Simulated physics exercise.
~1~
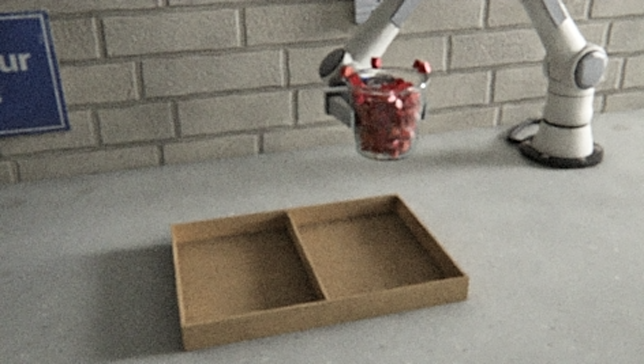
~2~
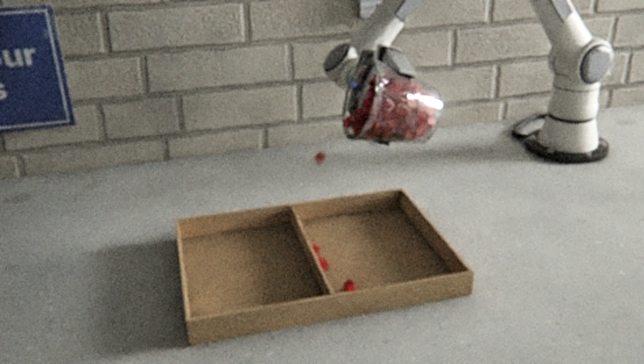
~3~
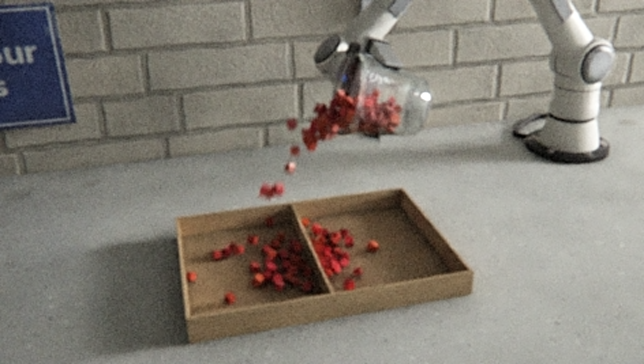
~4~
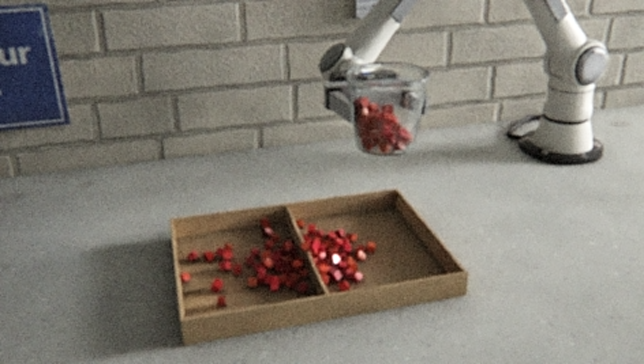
A robot arm tips red cubes from a clear tumbler across both tray compartments, keeping some.
